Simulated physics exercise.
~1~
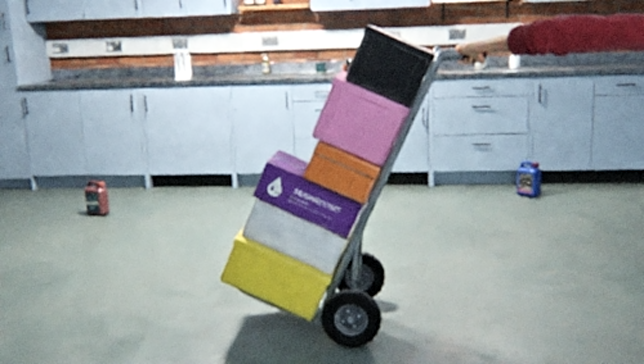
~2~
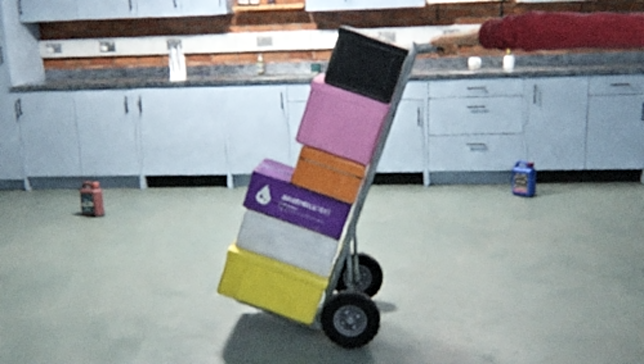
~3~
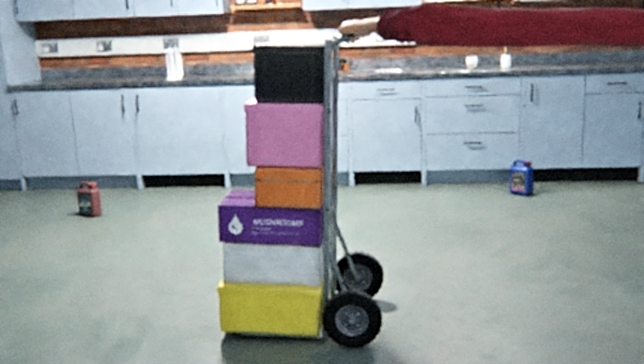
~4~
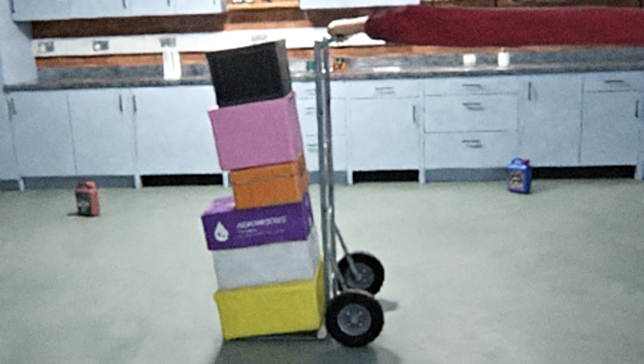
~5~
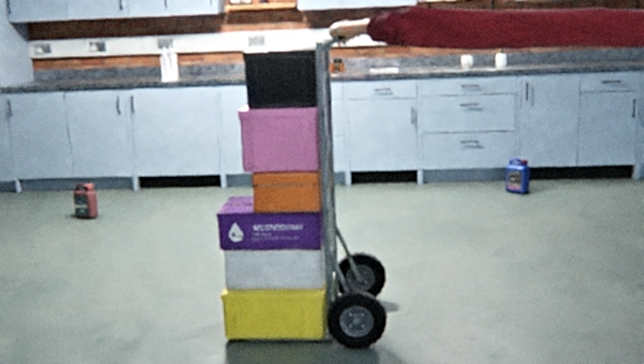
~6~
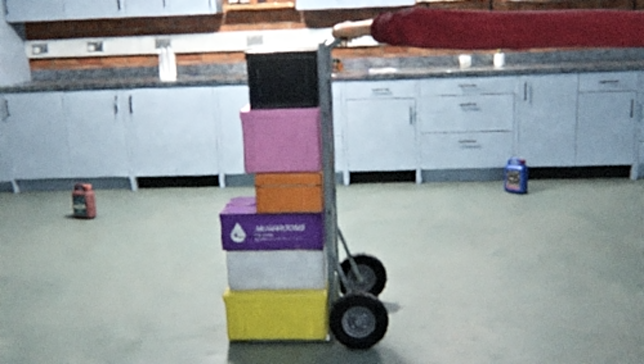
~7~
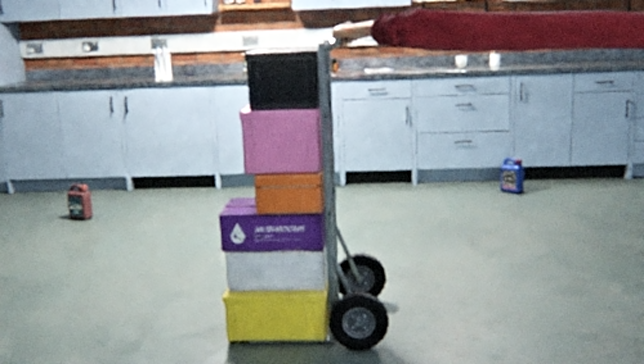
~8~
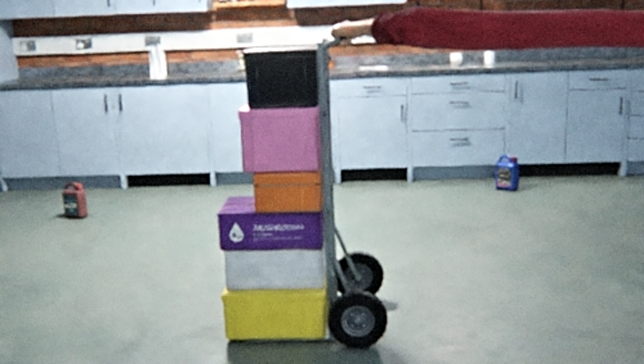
A loaded hand truck swings upright, its stacked boxes rock left, then settle back in place.
